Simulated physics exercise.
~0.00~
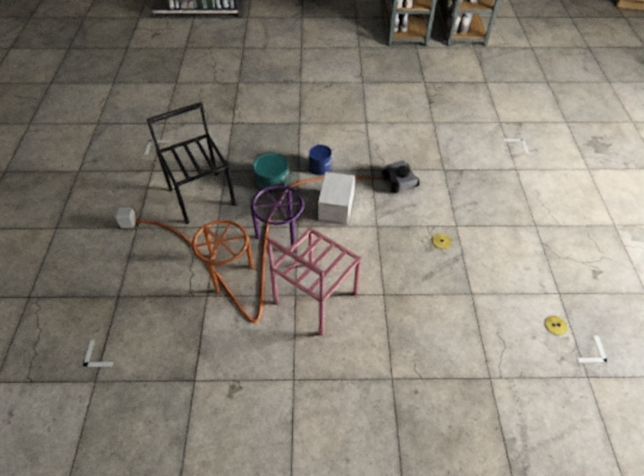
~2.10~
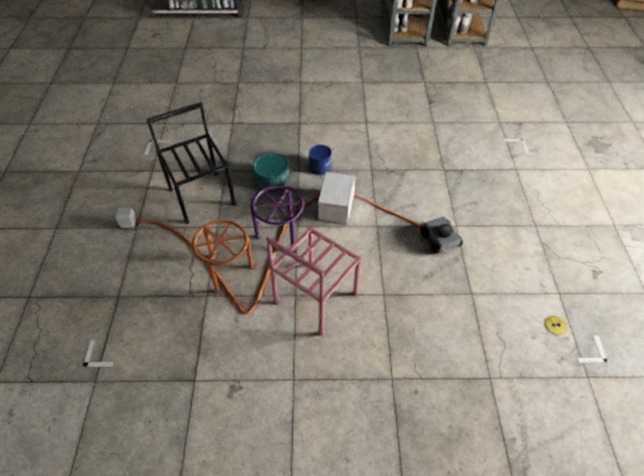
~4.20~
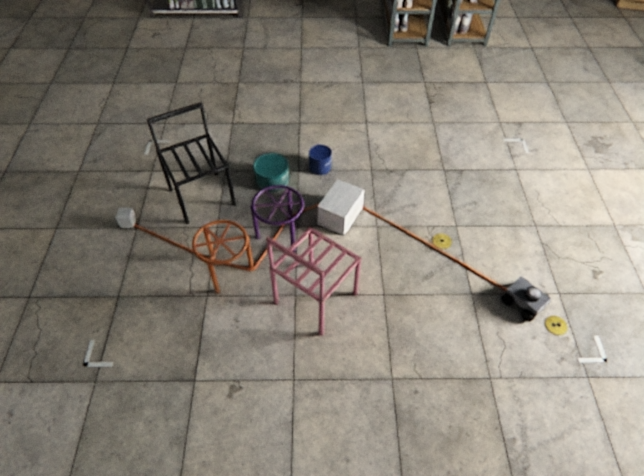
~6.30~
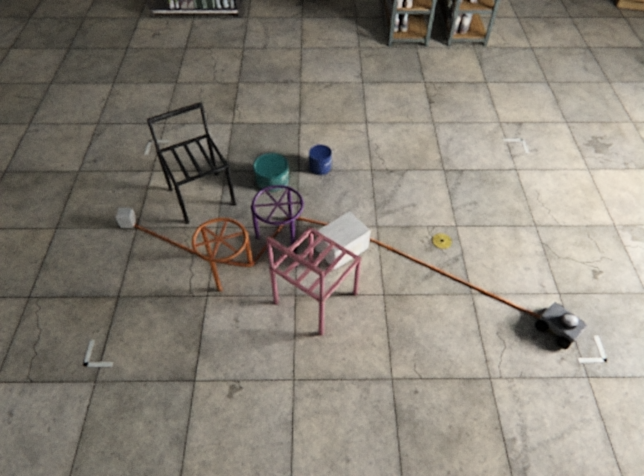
To begin with, a small dark cart sits on a tiled shop floor beyond a cluster of chairs, stools, bins and a white carton, with a slack orange lead looping among them from a small pale block at left. The cart rolls down and right to the first yellow mark, drawing the lead out behind it. It continues toward the second mark, and the lead straightens as the carton starts to turn. Finally the cart reaches that mark, and the taut lead has pushed the carton toward the pink chair, while the stools, chairs and blue bin stay put.
